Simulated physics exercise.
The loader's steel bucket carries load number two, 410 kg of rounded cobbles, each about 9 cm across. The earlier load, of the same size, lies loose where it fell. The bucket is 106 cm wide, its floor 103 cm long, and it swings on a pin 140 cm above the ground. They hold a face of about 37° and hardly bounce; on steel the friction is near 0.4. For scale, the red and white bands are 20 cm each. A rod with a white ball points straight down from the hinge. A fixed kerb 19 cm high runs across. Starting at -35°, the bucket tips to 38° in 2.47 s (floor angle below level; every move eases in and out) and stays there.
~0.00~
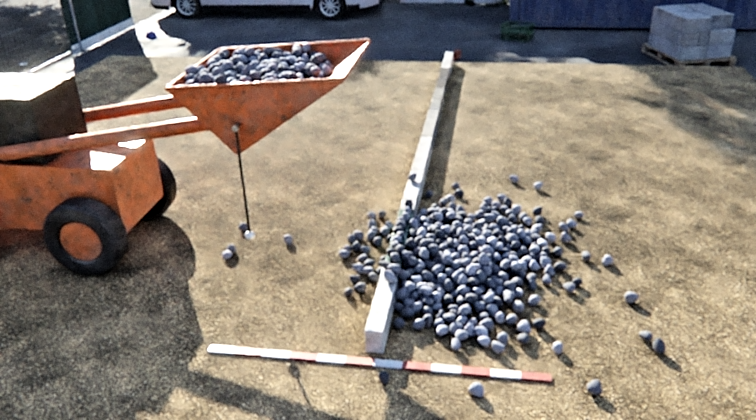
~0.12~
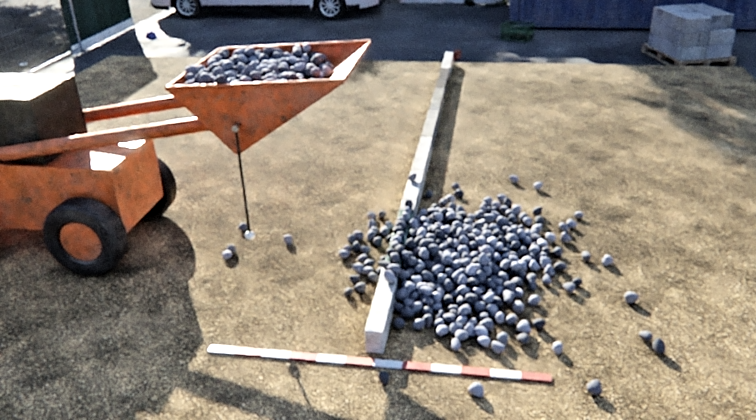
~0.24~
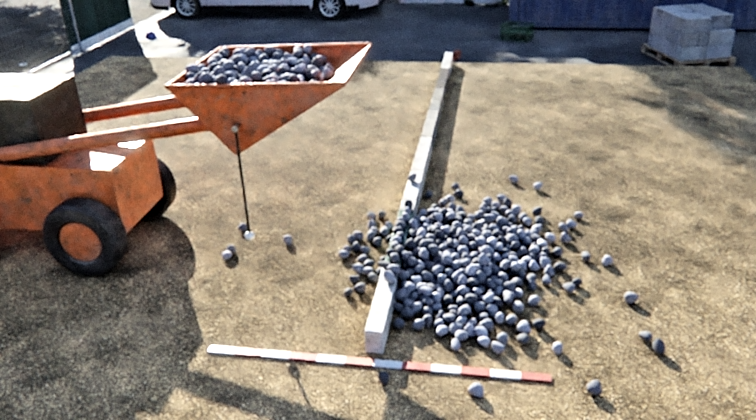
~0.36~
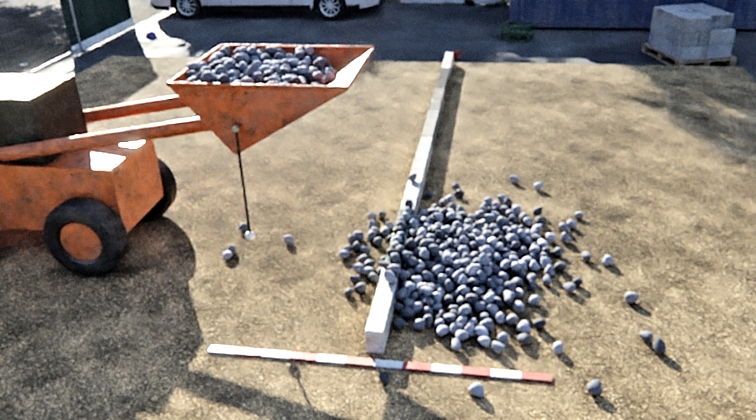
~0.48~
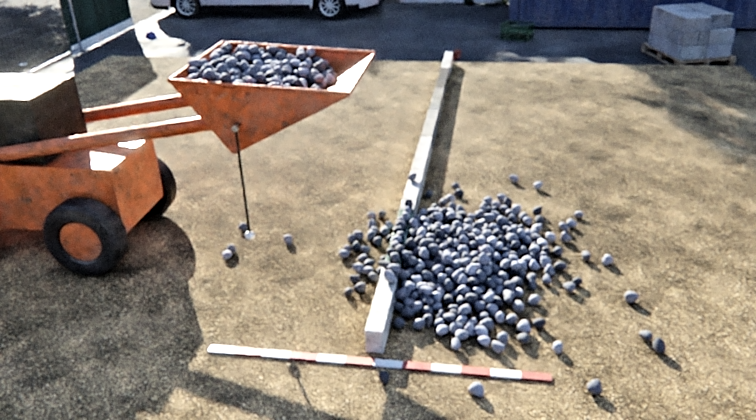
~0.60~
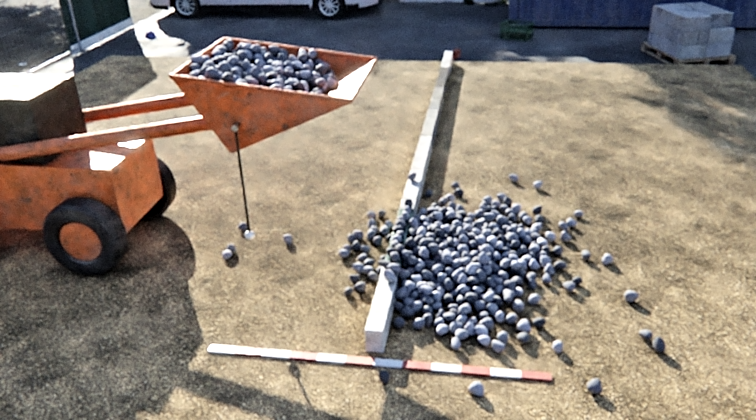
Orange loader slowly tilting its raised bucket of dark stones slightly downward, while a loose pile lies still beside a pale kerb.
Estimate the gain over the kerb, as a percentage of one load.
About 32 per cent.
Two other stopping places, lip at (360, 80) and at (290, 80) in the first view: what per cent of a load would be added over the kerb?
About 50 and 0 per cent.
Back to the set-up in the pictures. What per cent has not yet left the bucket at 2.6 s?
About 20 per cent.
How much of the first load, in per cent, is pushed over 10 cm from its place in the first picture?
Roughly 5 per cent of them.
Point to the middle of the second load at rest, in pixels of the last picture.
Around (381, 246).
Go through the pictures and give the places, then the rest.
In the first picture, the bucket is at -35°, its lip at (344, 80); the top of the load is at (273, 53). The earlier load is highest near (401, 231), 24 cm above ground level, 11 % on this side of the kerb, 89 % over the kerb.
In the second picture, the bucket is at -34°, its lip at (344, 81); the top of the load is at (274, 53); the stones move at 0.0 m/s on average.
In the third picture, the bucket is at -33°, its lip at (345, 84); the top of the load is at (265, 54); the stones move at 0.1 m/s on average.
In the fourth picture, the bucket is at -31°, its lip at (348, 89); the top of the load is at (241, 54); the stones move at 0.1 m/s on average.
In the fifth picture, lip at (350, 95), floor tilted -28°, highest stones at (233, 52); the stones move at 0.1 m/s on average.
In the sixth picture, lip at (352, 102), floor tilted -24°, highest stones at (235, 50); the stones move at 0.1 m/s on average.
After 1.9 s the floor is at 27°; in per cent of one load, 96 in the bucket, 14 on this side of the kerb, 89 over the kerb; the foremost stones are at (604, 271).
After 2.6 s the floor is at 38°; in per cent of one load, 19 in the bucket, 77 on this side of the kerb, 105 over the kerb; the foremost stones are at (604, 271).
After 2.9 s the floor is at 38°; in per cent of one load, 0 in the bucket, 82 on this side of the kerb, 118 over the kerb; the foremost stones are at (604, 271).
After 5.6 s the floor is at 38°; in per cent of one load, 0 in the bucket, 78 on this side of the kerb, 122 over the kerb; the foremost stones are at (604, 271). Net gain over the kerb, 32.
